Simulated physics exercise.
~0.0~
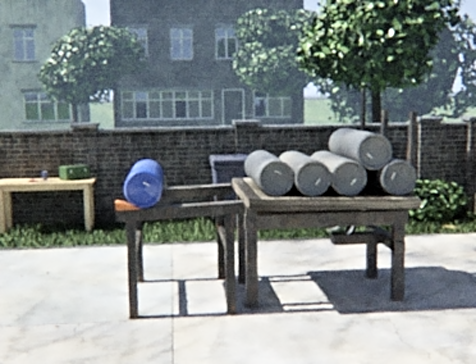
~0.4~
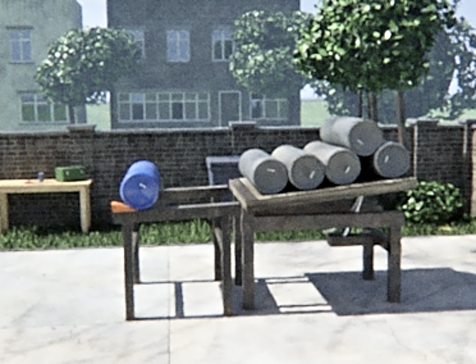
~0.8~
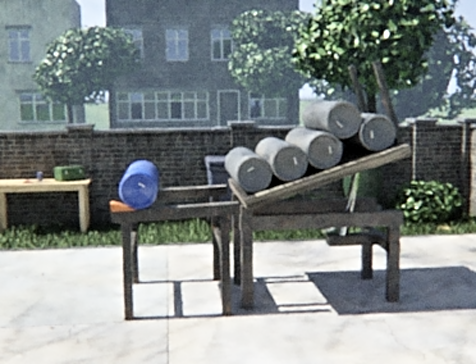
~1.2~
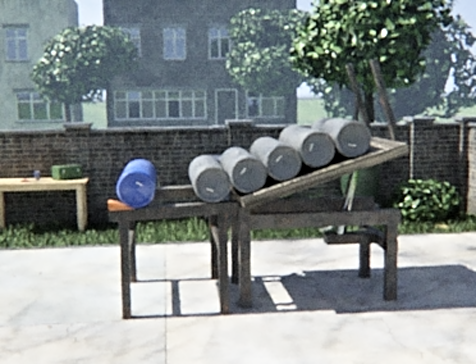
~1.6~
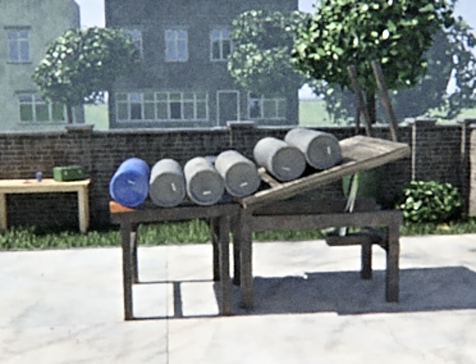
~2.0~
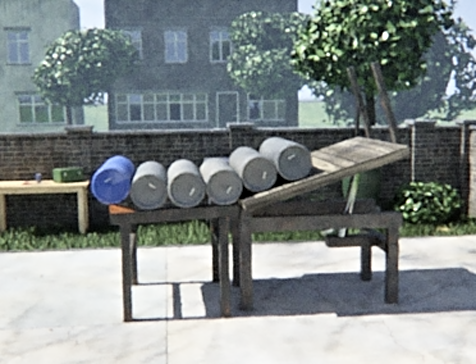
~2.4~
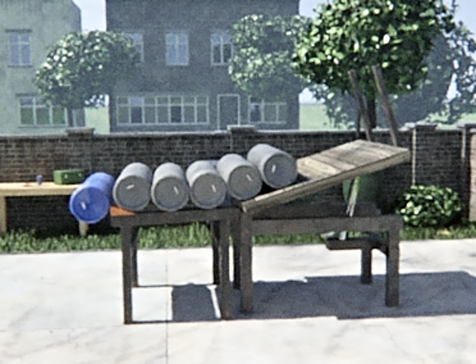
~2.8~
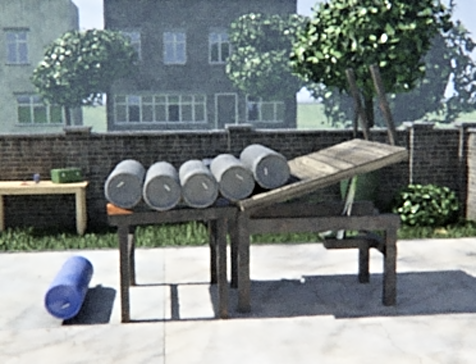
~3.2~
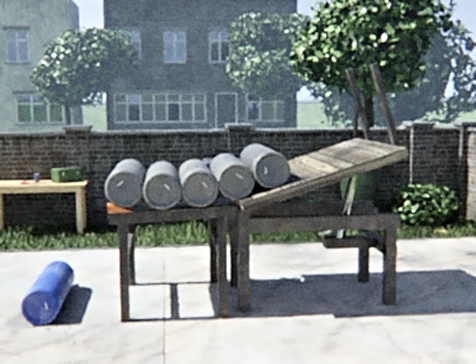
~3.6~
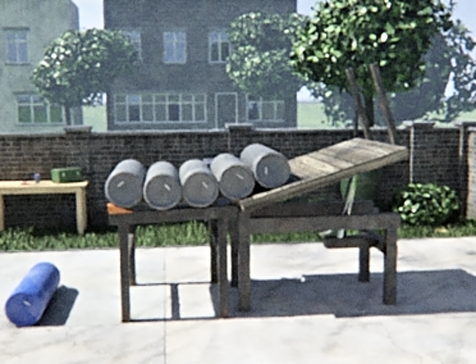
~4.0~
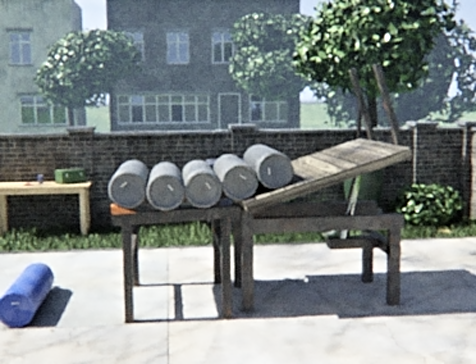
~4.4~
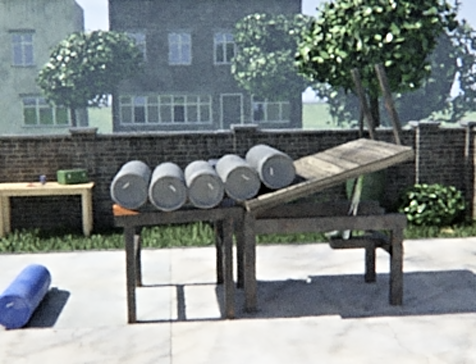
Paved yard by brick wall, tilting deck sending five grey cylinders rolling left, pushing blue one off table onto the ground.
